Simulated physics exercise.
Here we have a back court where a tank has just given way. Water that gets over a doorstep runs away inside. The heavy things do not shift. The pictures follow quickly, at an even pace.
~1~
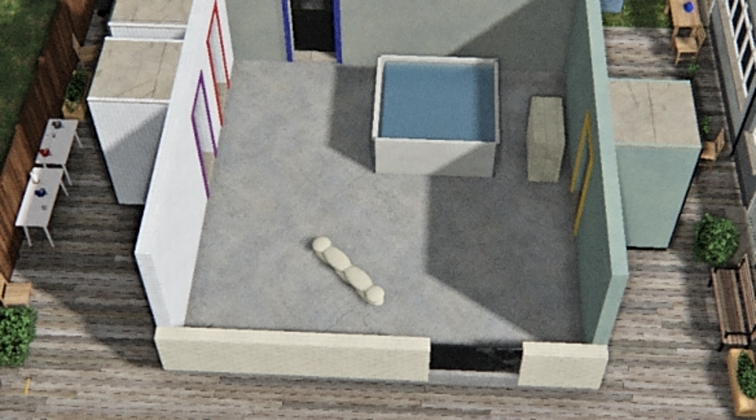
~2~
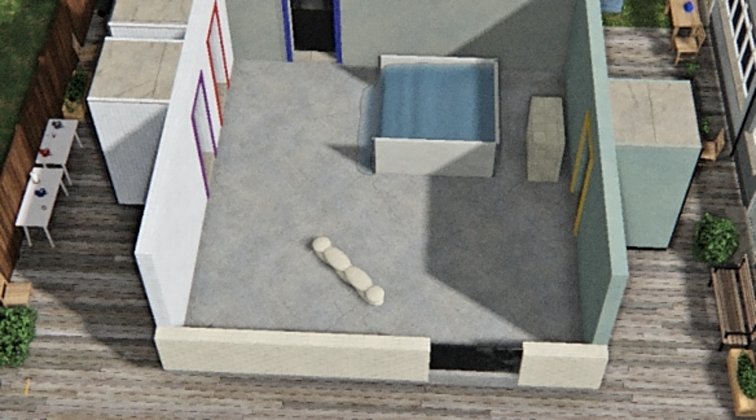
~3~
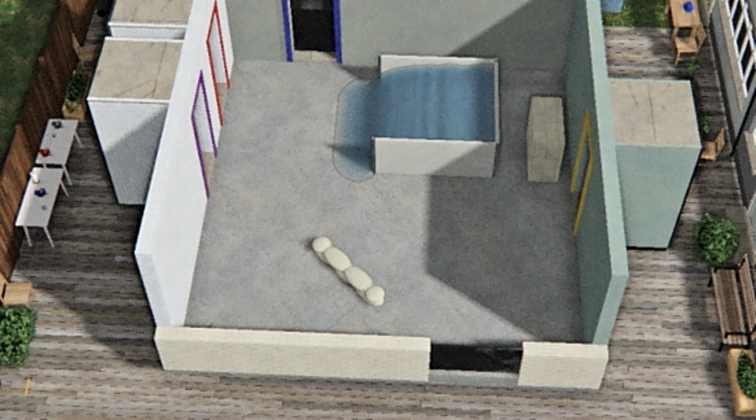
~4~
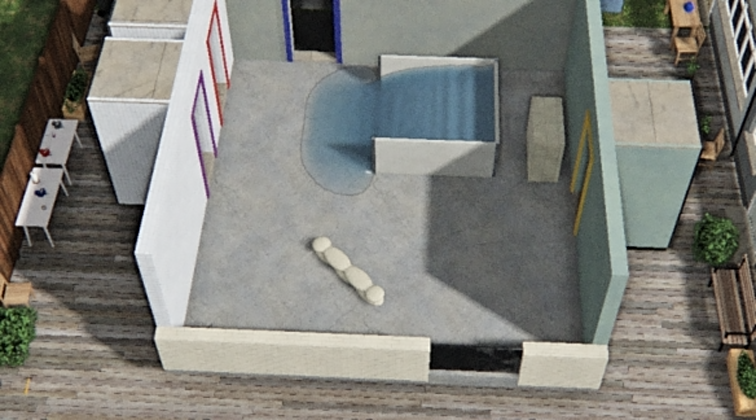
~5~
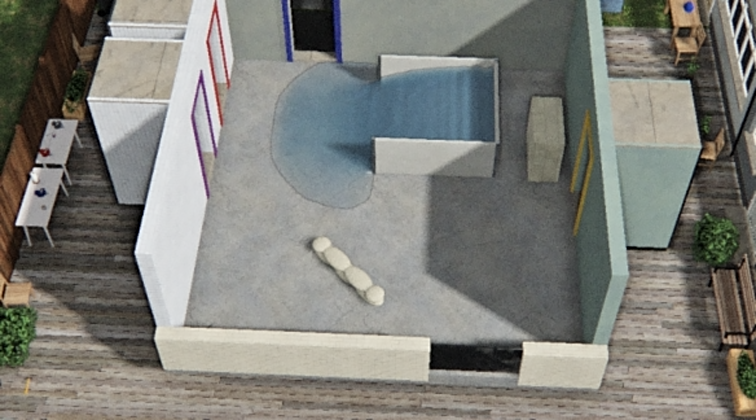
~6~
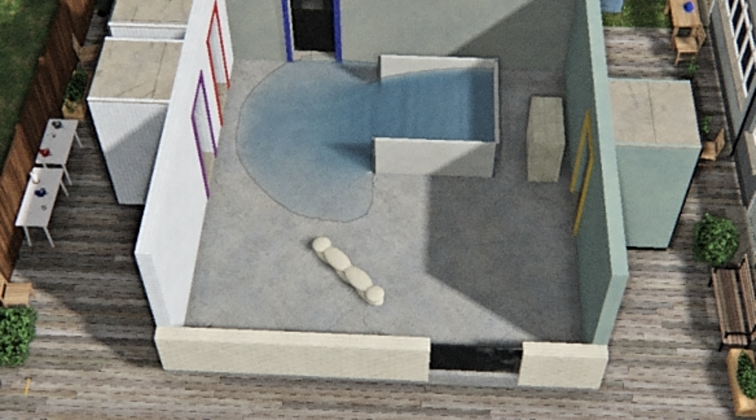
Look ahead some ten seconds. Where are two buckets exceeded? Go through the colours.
One by one: The red door floods; the purple door floods; the blue door floods; the yellow door holds within the limit.
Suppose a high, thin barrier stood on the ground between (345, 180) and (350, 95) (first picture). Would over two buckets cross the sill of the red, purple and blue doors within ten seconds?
One by one: The red door keeps below it; the purple door stays under; the blue door goes over.
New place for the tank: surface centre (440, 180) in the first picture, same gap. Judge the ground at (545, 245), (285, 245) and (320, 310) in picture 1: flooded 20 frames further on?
One after the other: Not flooded, wet, under water.
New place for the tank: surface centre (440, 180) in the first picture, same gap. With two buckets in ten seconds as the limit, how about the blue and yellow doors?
Blue floods; yellow passes that mark.
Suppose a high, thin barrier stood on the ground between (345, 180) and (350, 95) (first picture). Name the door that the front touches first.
I say the door marked blue.
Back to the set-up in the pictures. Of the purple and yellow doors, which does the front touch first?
The one in purple.
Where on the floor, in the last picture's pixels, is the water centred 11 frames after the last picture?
I would point to (327, 136).
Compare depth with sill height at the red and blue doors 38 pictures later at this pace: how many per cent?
Roughly 50 per cent, then 190 per cent.
A moment on, water covers 35 % of the floor; the red door over two buckets in, the purple door under two buckets in, the blue door under two buckets in, the yellow door not reached.
Next, water covers 40 % of the floor; the red door far over two buckets in, the purple door far over two buckets in, the blue door over two buckets in, the yellow door not reached.
Then, water covers 45 % of the floor; the red door far over two buckets in, the purple door far over two buckets in, the blue door far over two buckets in, the yellow door not reached.
Later, water covers 75 % of the floor; the red door far over two buckets in, the purple door far over two buckets in, the blue door far over two buckets in, the yellow door not reached.
In the end, water covers 95 % of the floor; the red door far over two buckets in, the purple door far over two buckets in, the blue door far over two buckets in, the yellow door under two buckets in.
